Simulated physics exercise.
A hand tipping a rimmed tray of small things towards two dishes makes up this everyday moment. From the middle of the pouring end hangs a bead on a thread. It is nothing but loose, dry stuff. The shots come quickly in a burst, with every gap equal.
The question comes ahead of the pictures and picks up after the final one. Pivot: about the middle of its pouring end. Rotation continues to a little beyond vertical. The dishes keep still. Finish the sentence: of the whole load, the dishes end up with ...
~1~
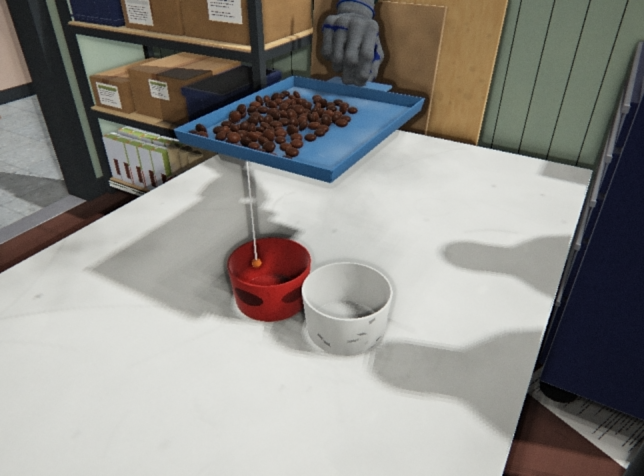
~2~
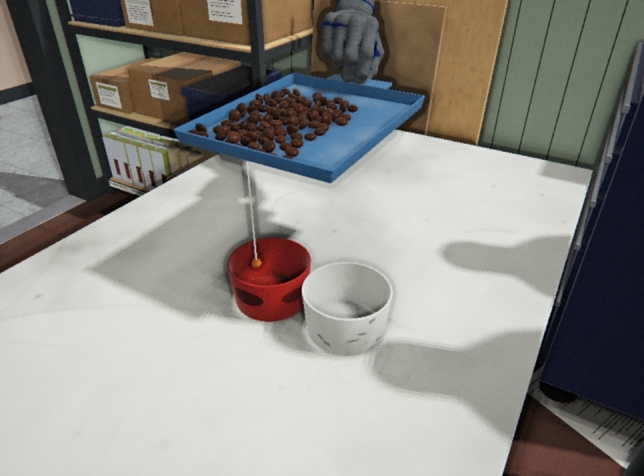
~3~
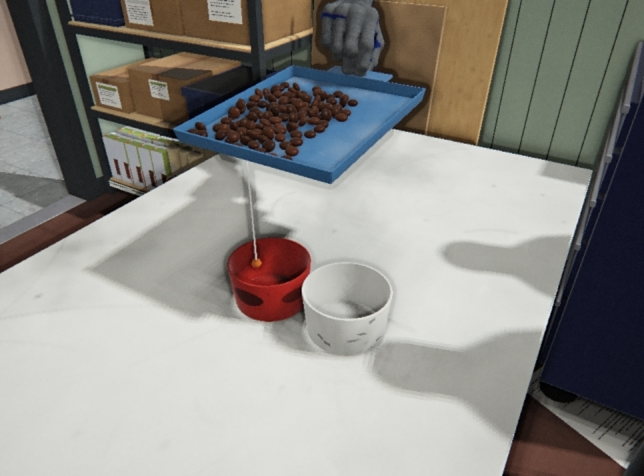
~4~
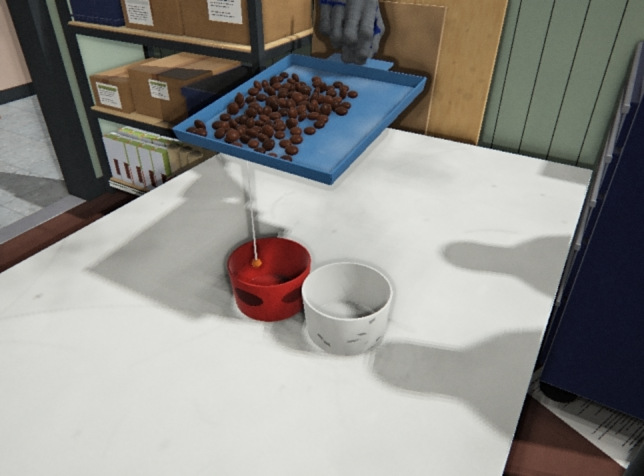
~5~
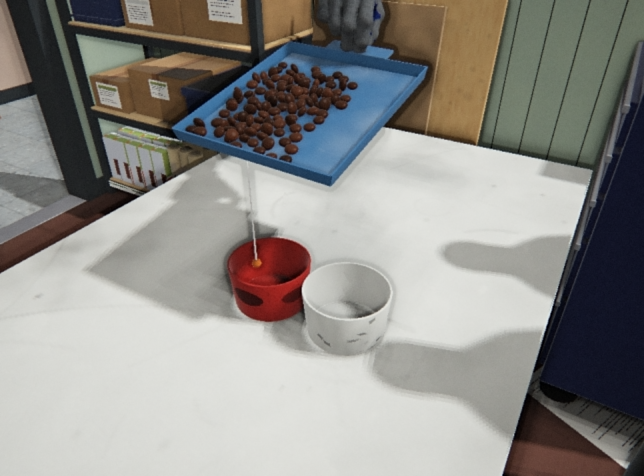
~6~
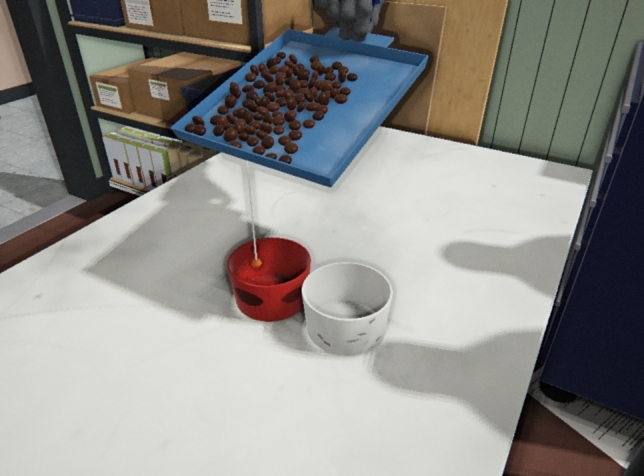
... less than half.
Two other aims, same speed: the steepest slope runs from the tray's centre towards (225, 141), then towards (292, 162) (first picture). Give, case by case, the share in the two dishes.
I'd say some 0 in a hundred at first, then 20 in a hundred.
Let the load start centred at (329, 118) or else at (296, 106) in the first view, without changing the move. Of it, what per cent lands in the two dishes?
First about 0, then 0 per cent.
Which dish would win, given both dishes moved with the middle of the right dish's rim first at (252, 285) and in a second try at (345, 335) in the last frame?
The first try favours the rightmost one, and the second try favours the leftmost one.
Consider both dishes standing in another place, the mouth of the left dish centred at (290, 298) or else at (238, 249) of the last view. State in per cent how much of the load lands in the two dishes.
Near 50 % and 0 %.
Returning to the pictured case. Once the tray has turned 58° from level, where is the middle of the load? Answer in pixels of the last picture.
I'd mark it close to (253, 131).
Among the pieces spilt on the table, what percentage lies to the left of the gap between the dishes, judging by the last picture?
Close to 90 per cent of the spill, I think.
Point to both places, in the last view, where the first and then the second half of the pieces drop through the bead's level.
Early half: (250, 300); late half: (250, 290).
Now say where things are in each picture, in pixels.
The first frame shows corners of the pouring end (178, 129) and (331, 169), level; middle of the load (284, 122), flat chocolate drops; left dish (246, 299); right dish (325, 332); bead on its thread (257, 263).
The second frame shows corners of the pouring end (178, 129) and (331, 169), level; middle of the load (284, 121).
The third frame shows corners of the pouring end (177, 129) and (330, 170), tipped barely, lowest at the right corner; middle of the load (284, 118).
The fourth frame shows corners of the pouring end (176, 128) and (330, 172), tipped a little, lowest at the right corner; middle of the load (283, 112).
The fifth frame shows corners of the pouring end (176, 127) and (330, 174), tipped a little, lowest at the right corner; middle of the load (282, 107).
The sixth frame shows corners of the pouring end (175, 127) and (330, 175), tipped clearly, lowest at the right corner; middle of the load (281, 102); left dish (246, 299); right dish (325, 332).
Just after the last frame, tray tipped steeply; almost all on the tray; just a few in the air.
A moment on, tray tipped right over; roughly a third on the tray; roughly a third outside both; roughly a quarter in the air.
Further on, tray tipped past a quarter turn; about a tenth in the right dish; just a few in the left dish; almost all outside both.
When it is over, tray tipped past a quarter turn; about a tenth in the right dish; just a few in the left dish; almost all outside both.
